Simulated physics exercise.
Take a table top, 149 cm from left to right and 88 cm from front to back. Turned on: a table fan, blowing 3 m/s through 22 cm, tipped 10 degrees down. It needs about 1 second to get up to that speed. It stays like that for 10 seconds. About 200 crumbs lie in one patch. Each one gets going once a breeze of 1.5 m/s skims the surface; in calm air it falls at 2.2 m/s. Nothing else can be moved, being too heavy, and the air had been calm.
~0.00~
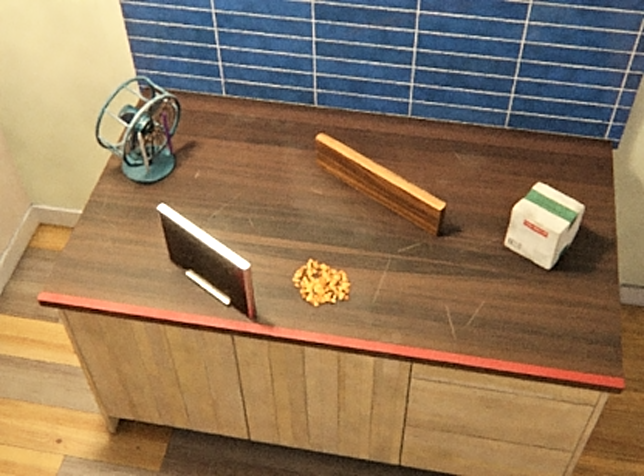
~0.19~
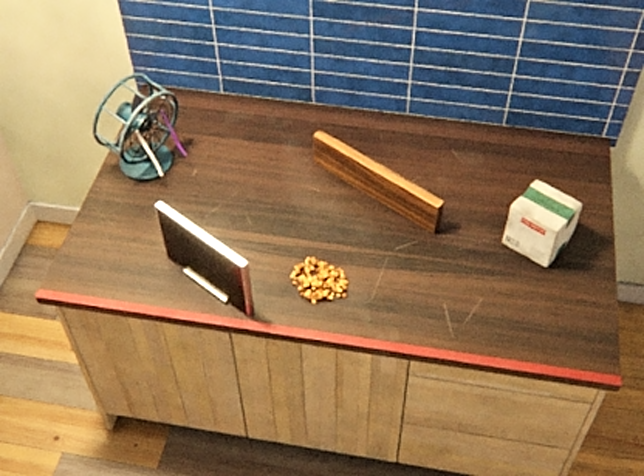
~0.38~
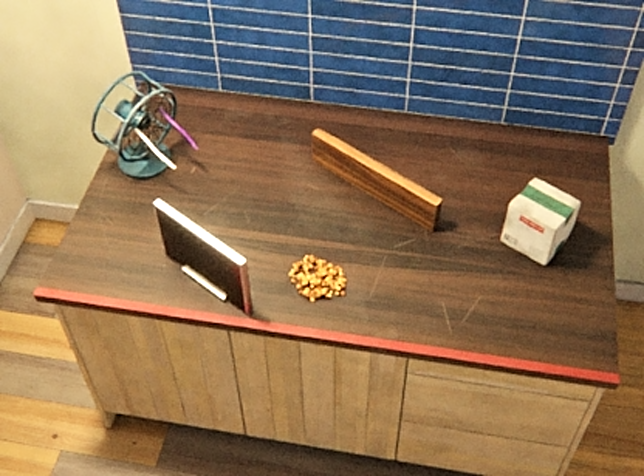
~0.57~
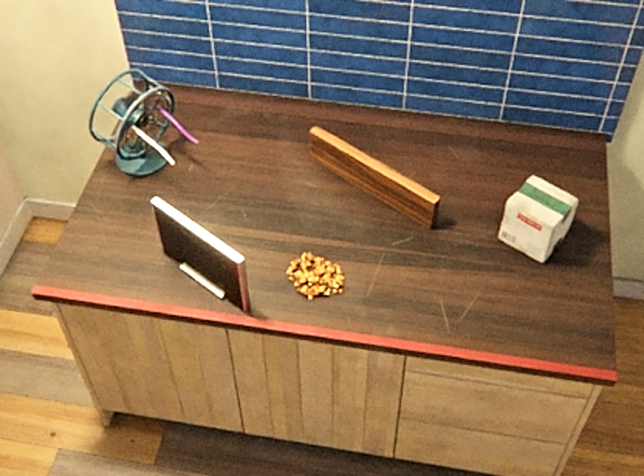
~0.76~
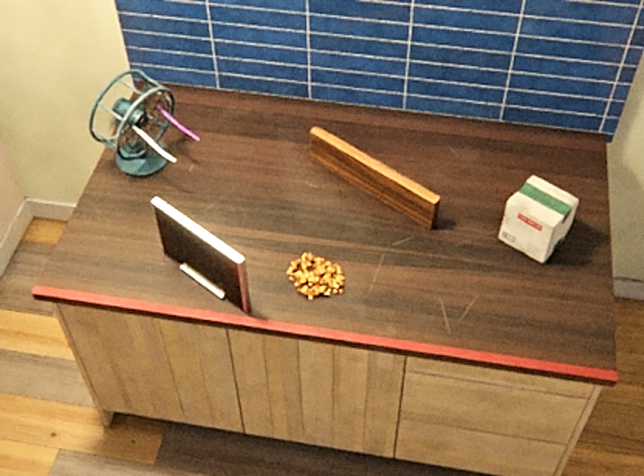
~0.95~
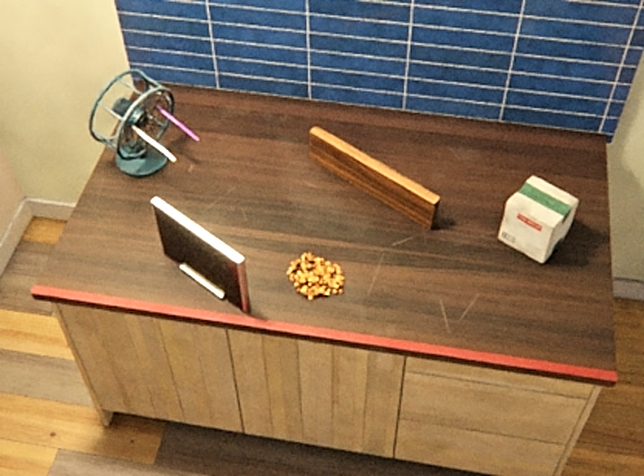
We see a table fan with streamers at the left of a dark wooden counter, the streamers lifting and stretching out to the right, while the patch of orange crumbs, the laptop, the board and the white box stay still.
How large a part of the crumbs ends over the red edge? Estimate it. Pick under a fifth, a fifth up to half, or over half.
Over half.
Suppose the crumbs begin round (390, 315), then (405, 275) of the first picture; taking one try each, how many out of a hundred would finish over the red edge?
First try 100 %, second try 25 %.
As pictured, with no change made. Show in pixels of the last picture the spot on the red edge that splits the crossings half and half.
I'd point to somewhere near (395, 348).
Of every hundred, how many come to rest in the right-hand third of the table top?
It comes out near 0 in a hundred.
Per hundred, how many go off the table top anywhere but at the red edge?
The share is about 0 %.
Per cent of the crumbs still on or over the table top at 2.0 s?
That works out to roughly 0 % remaining.
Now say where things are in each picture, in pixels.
The middle of the crumbs is near (321, 286), none has stirred yet and the mouth of the table fan is at (139, 122), in the first frame.
The middle of the crumbs is near (319, 283), none has stirred yet and the red edge is centred on (315, 340), in the second frame.
The middle of the crumbs is near (318, 281), none has stirred yet, the top of a laptop is at (198, 231) and the top of a board is at (375, 165), in the third frame.
The middle of the crumbs is near (315, 279) and none has stirred yet, in the fourth frame.
The middle of the crumbs is near (316, 279) and none has stirred yet, in the fifth frame.
The middle of the crumbs is near (318, 279) and none has stirred yet, in the sixth frame.
After 2.0 s, 0 % are on the move or not yet settled, 100 % are over the red edge.
After 3.2 s, 0 % are on the move or not yet settled, 100 % are over the red edge.
After 5.5 s, 0 % are on the move or not yet settled, 100 % are over the red edge.
After 10.0 s, at the end, 100 % are over the red edge.
